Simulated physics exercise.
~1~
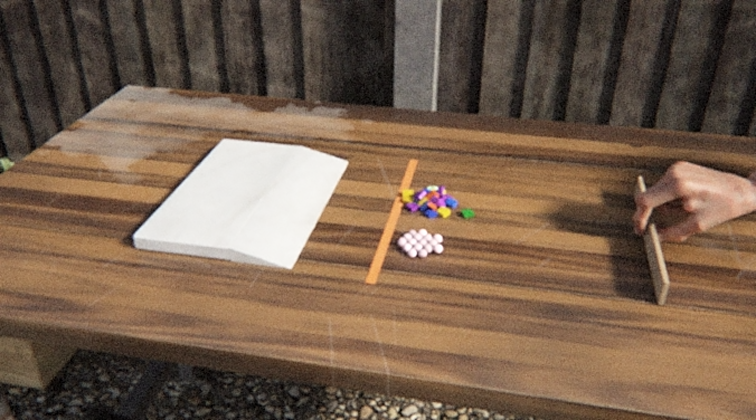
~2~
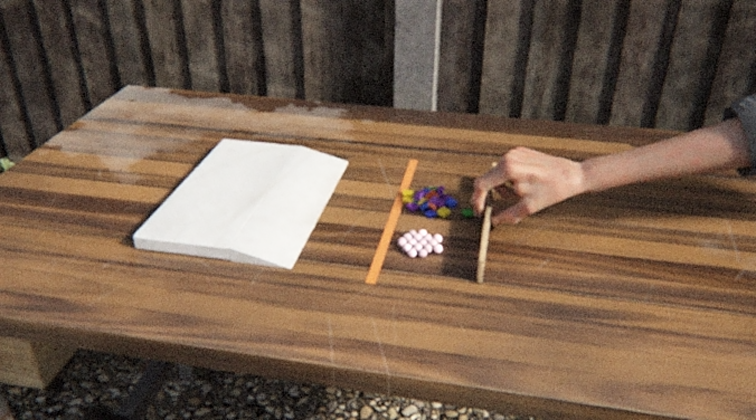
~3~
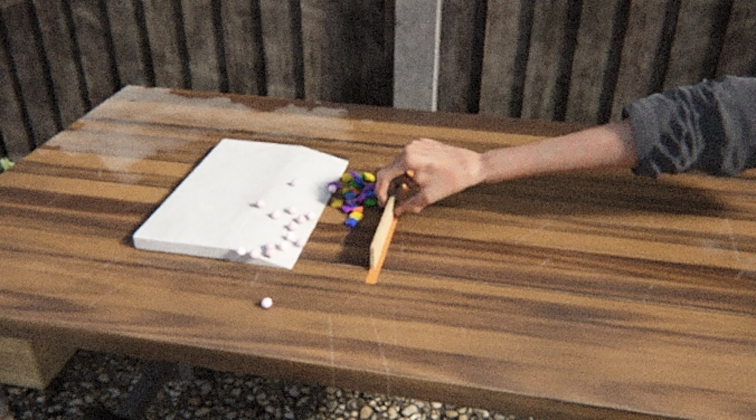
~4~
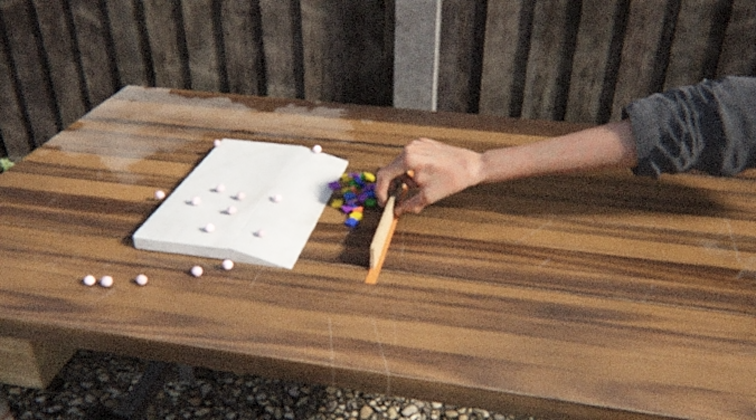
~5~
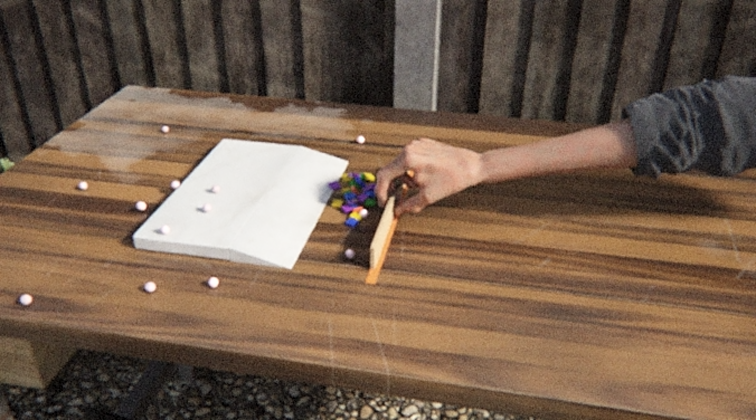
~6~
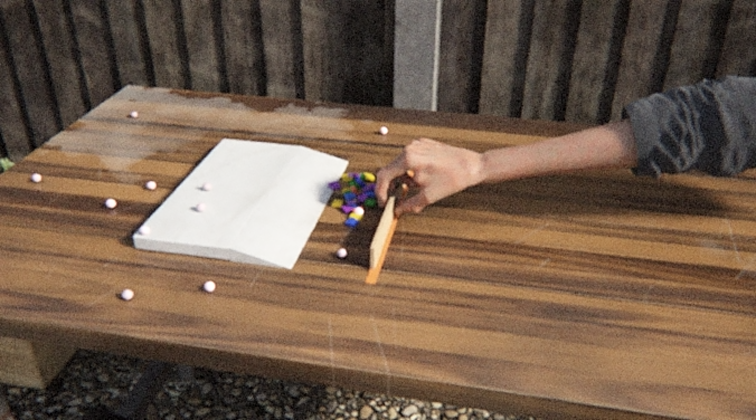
Hand sweeping a wooden card left to orange tape, pale beads scattering over a white wedge while colourful pieces stop short.
